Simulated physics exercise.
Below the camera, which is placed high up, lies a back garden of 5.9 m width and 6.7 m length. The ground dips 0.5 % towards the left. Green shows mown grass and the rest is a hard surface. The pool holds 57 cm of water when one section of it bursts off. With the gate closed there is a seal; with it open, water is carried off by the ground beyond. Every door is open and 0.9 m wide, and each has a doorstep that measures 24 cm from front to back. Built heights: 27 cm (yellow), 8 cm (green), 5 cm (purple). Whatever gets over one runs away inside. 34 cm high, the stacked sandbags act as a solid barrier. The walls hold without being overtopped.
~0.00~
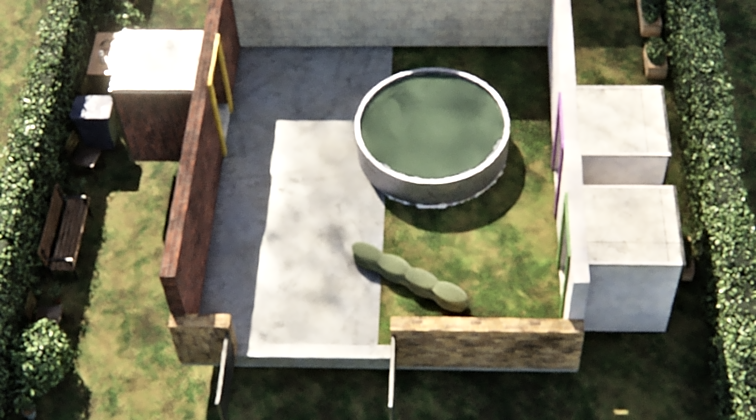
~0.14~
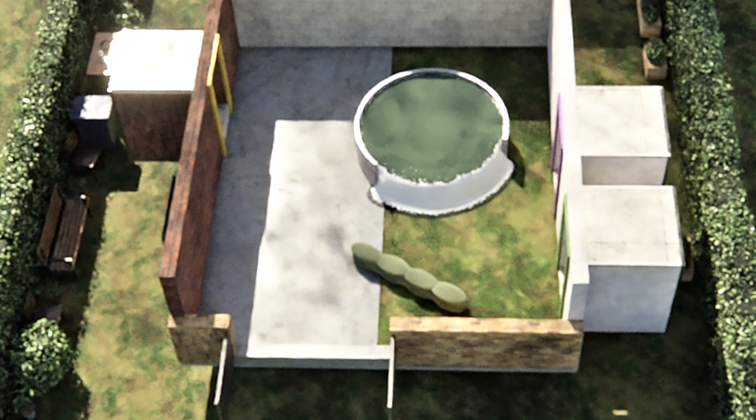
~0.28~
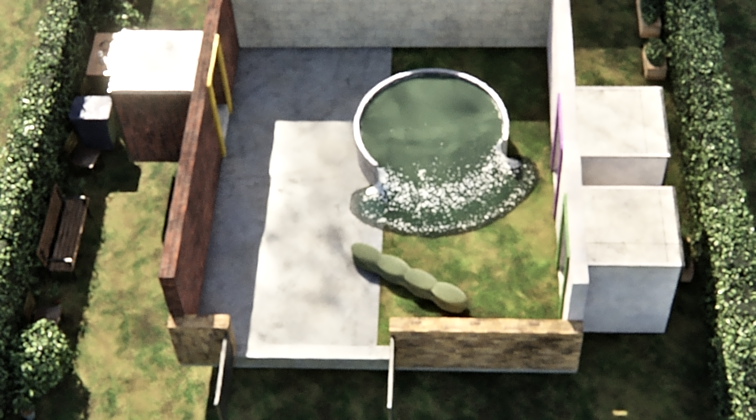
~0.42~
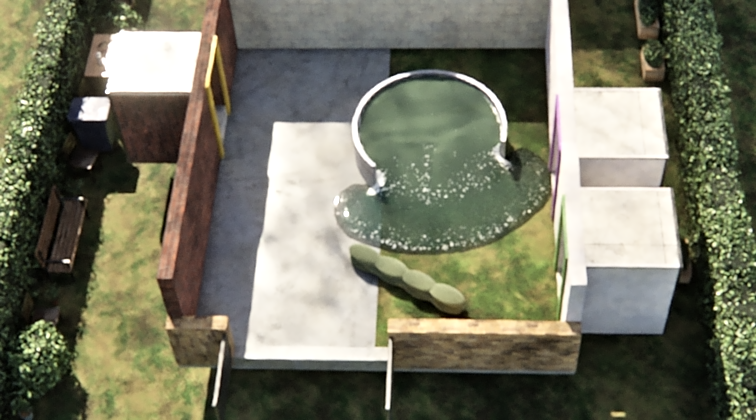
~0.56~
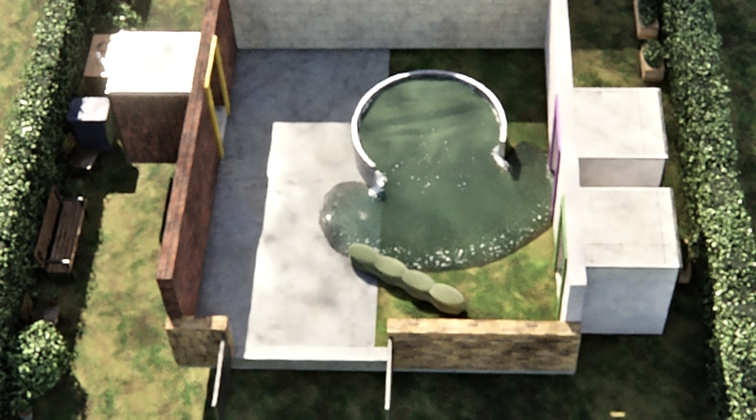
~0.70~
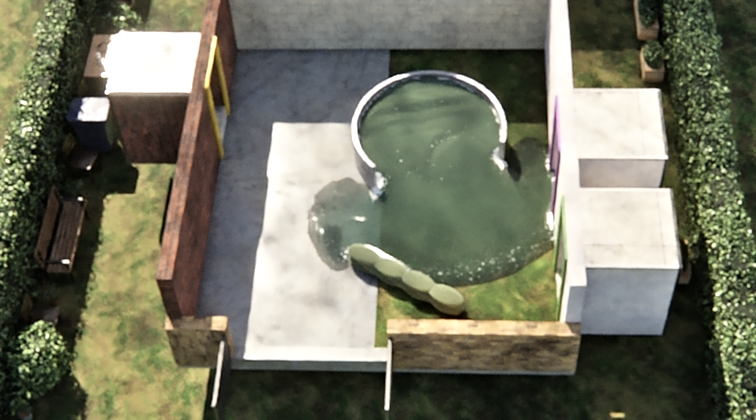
Round garden pool bursting open at the front, water pouring over grass and paving, spreading around sandbags and reaching the purple door.
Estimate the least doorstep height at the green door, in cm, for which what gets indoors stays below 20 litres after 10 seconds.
Close to 26 cm is just enough.
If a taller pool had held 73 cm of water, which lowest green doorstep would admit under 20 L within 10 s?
Then roughly 37 cm.
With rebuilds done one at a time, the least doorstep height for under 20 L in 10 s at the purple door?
Purple door - some 16 centimetres.
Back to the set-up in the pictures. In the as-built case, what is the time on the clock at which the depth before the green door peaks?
Roughly at 2.8 s.
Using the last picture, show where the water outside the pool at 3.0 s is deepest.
(518, 330).
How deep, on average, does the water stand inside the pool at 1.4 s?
Close to 32 cm deep on average.
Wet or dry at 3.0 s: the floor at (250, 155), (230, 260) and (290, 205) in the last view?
Untouched; soaked; soaked.
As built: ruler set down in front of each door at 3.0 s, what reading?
Lab note, cm: Yellow 0; green 28; purple 10.
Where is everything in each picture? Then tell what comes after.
The pool at (432, 126) is whole and still, 57 cm deep; the green door at (565, 255) is dry, in the first frame.
The front is at (512, 174), 0.3 m from the gap at (450, 196); 0.5 m2 of floor is wet, 57 cm left at the back, in the second frame.
Water pours out at (449, 198) and has run 0.7 m, to (527, 193); about 10 cm deep outside, 57 cm at the back, in the third frame.
The gap is at (447, 200), the front 1.0 m out at (543, 203); the back of the pool holds 57 cm, in the fourth frame.
Water pours out at (447, 200) and has run 1.4 m, to (344, 252); about 7 cm deep outside, 57 cm at the back, in the fifth frame.
The gap is at (447, 201), the front 1.7 m out at (332, 264); the back of the pool holds 55 cm; 0.8 m in a straight line remain to the green door at (562, 258), in the sixth frame.
After 1.4 s water covers 30 % of the floor, deepest (30 cm) near (397, 265); 12 cm at the green door, 0 litres in over its 8 cm doorstep.
After 3.0 s water covers 50 % of the floor, deepest (32 cm) near (518, 330); 28 cm at the green door, 77 litres in over its 8 cm doorstep.
After 10.0 s water covers 95 % of the floor, deepest (10 cm) near (234, 77); 5 cm at the green door, 257 litres in over its 8 cm doorstep.
At the green door as built, the water arrived by 1.2 s and peaked near 29 cm at 2.8 s.
Run again over the same 10 s with other heights there, 34 litres in over 23 cm, 5 litres over 31.5 cm. The limit of 20 litres is kept from about 26 cm up.
